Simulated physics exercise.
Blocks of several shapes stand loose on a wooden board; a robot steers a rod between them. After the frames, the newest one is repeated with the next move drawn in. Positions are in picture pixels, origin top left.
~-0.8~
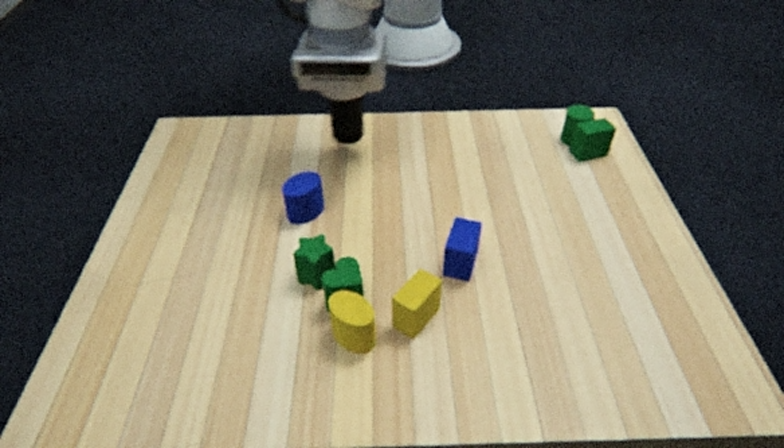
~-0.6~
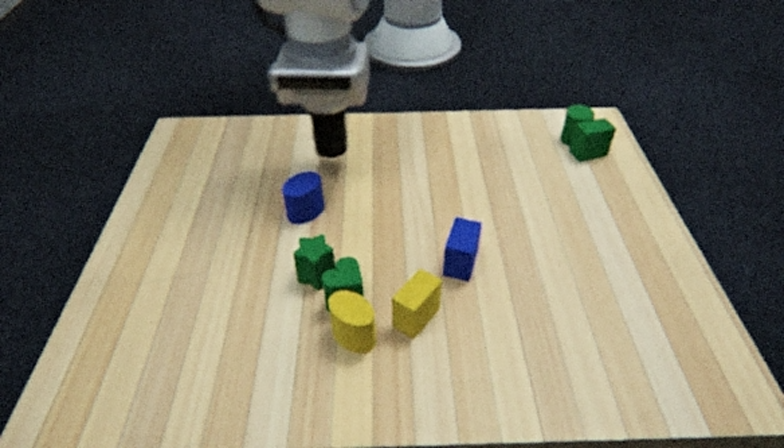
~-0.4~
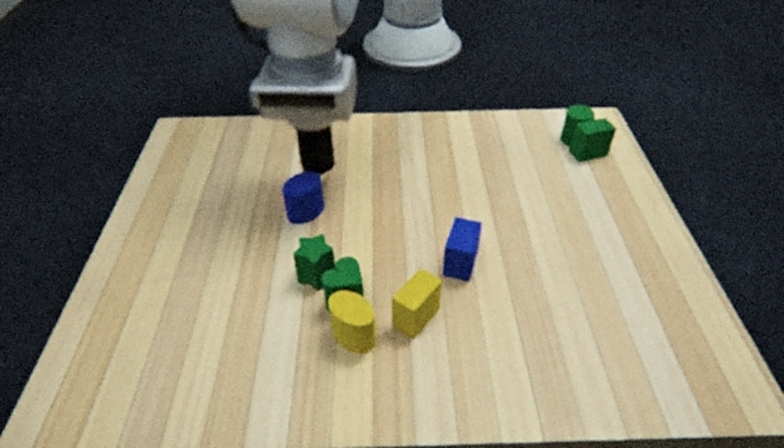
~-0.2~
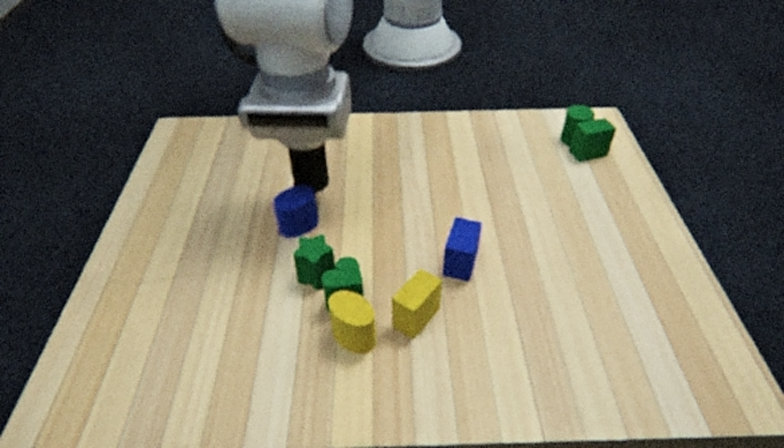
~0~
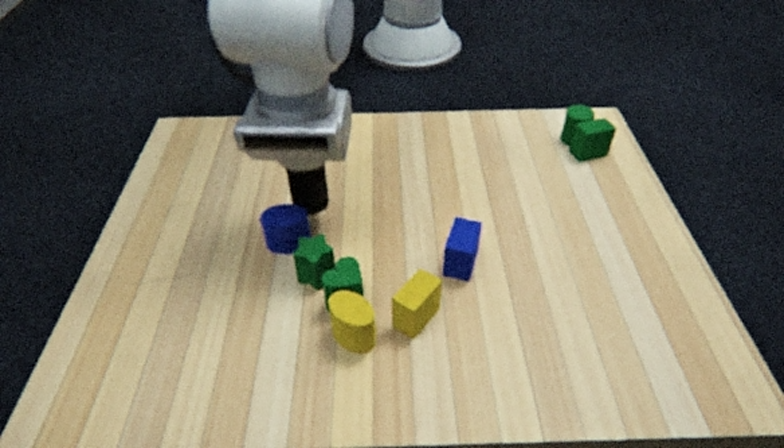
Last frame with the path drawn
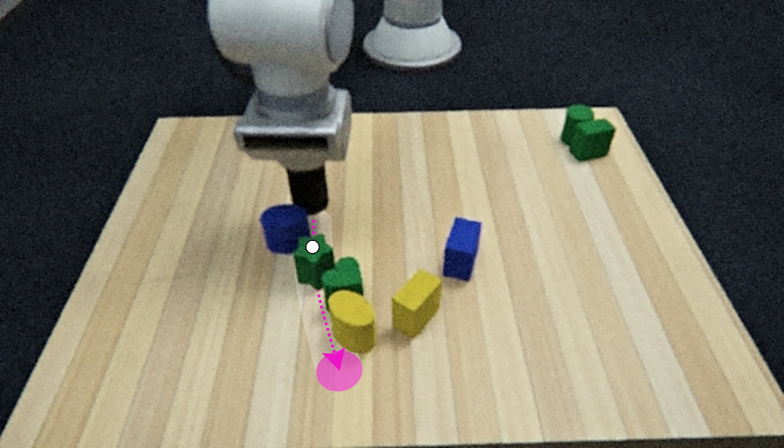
Robot arm lowering a black rod toward a blue block and nudging it slightly down and left, beside a green star-shaped block.
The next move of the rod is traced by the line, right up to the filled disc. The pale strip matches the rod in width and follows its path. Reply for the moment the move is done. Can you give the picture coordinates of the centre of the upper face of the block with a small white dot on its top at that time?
My prediction: (337, 381).
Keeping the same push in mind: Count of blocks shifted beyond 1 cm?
Shifted over 1 cm: Three or more.
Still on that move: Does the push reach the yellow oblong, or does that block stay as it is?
Same place.
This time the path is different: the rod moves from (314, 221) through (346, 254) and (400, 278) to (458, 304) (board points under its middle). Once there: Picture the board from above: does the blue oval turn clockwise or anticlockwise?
The twist is clockwise.
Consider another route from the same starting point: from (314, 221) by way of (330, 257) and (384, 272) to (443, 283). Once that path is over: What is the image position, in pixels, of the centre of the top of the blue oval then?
Top centre: (280, 228).
Drawn move, from (314, 221) by way of (317, 288) to (339, 371); the dot is on the green star-shaped block.
What follows on the original path. One third of the way, rod at (311, 247); blue oval at (271, 236), turned 95° clockwise; green star-shaped block at (314, 261).
Two thirds of the way, rod at (321, 297); blue oval at (271, 236), turned 95° clockwise; green star-shaped block at (321, 316); green heart-shaped block at (358, 303), turned 65° anticlockwise; yellow oval at (378, 341).
At the end, rod at (337, 354); blue oval at (271, 236), turned 95° clockwise; green star-shaped block at (337, 380); green heart-shaped block at (380, 323), turned 150° anticlockwise; yellow oval at (397, 358); yellow oblong still.
